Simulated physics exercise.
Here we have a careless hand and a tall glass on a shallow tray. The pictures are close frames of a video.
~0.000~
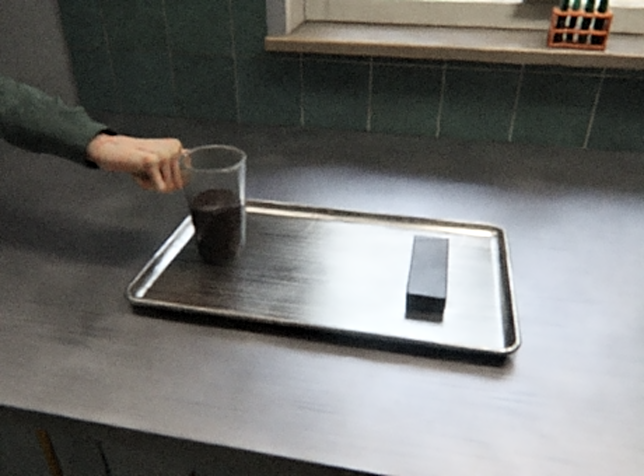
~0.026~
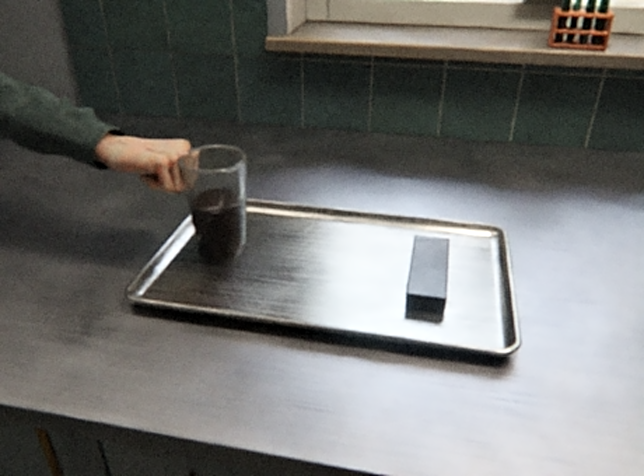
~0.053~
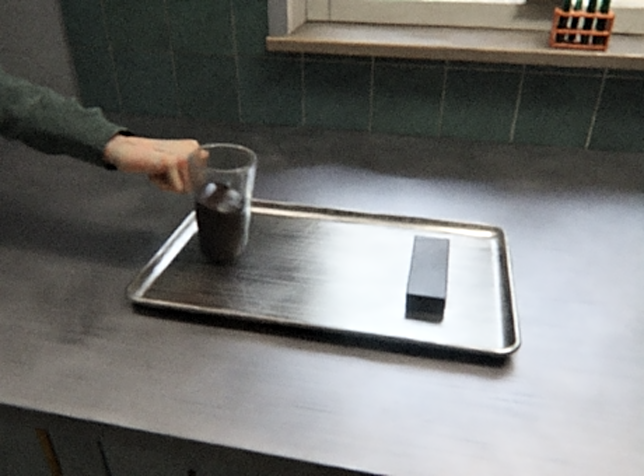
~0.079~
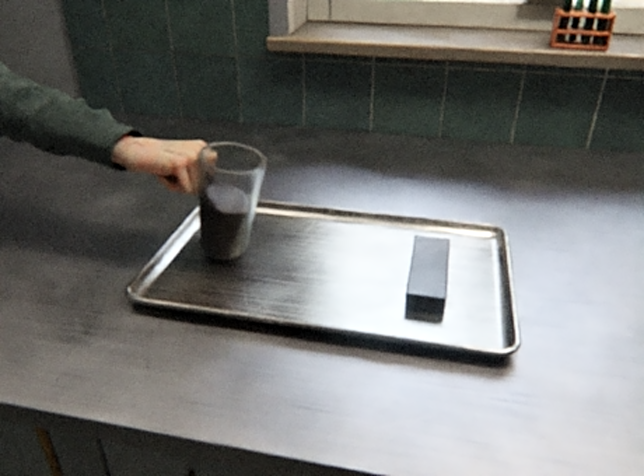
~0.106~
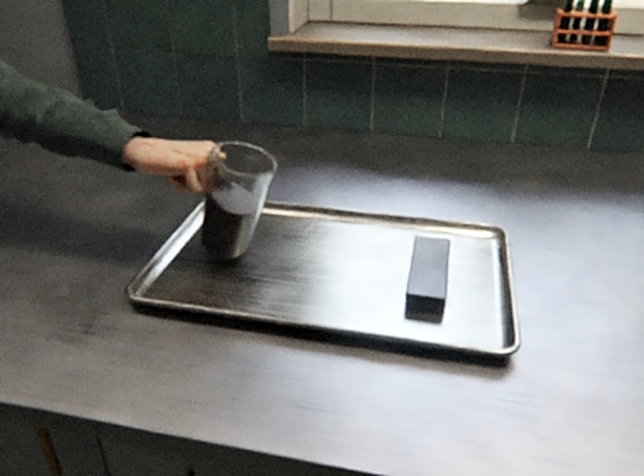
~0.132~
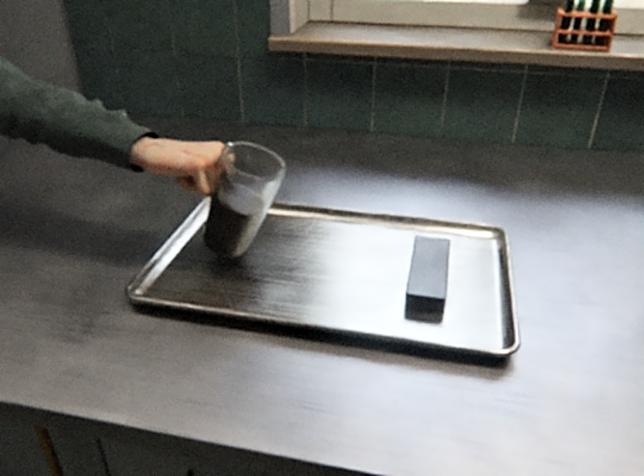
A hand tilts a tall glass of dark liquid rightward on a shallow metal tray.
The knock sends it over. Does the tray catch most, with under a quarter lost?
After the fall under a quarter gets off the tray.
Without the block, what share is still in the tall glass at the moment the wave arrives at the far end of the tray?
About 50 per cent.
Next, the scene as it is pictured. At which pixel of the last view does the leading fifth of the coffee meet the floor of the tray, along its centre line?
Roughly at (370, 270).
A moment on, the tall glass is falling and 100 per cent is in the glass, 0 on the tray and 0 above or beyond its rim.
Next, the tall glass lies on its side and 92 per cent is in the glass, 2 on the tray and 6 above or beyond its rim.
Then the tall glass lies on its side and 50 per cent is in the glass, 32 on the tray and 18 above or beyond its rim.
Later the tall glass lies on its side and 25 per cent is in the glass, 61 on the tray and 15 above or beyond its rim.
At rest 87 per cent is held by tray and glass, 13 is off the tray.
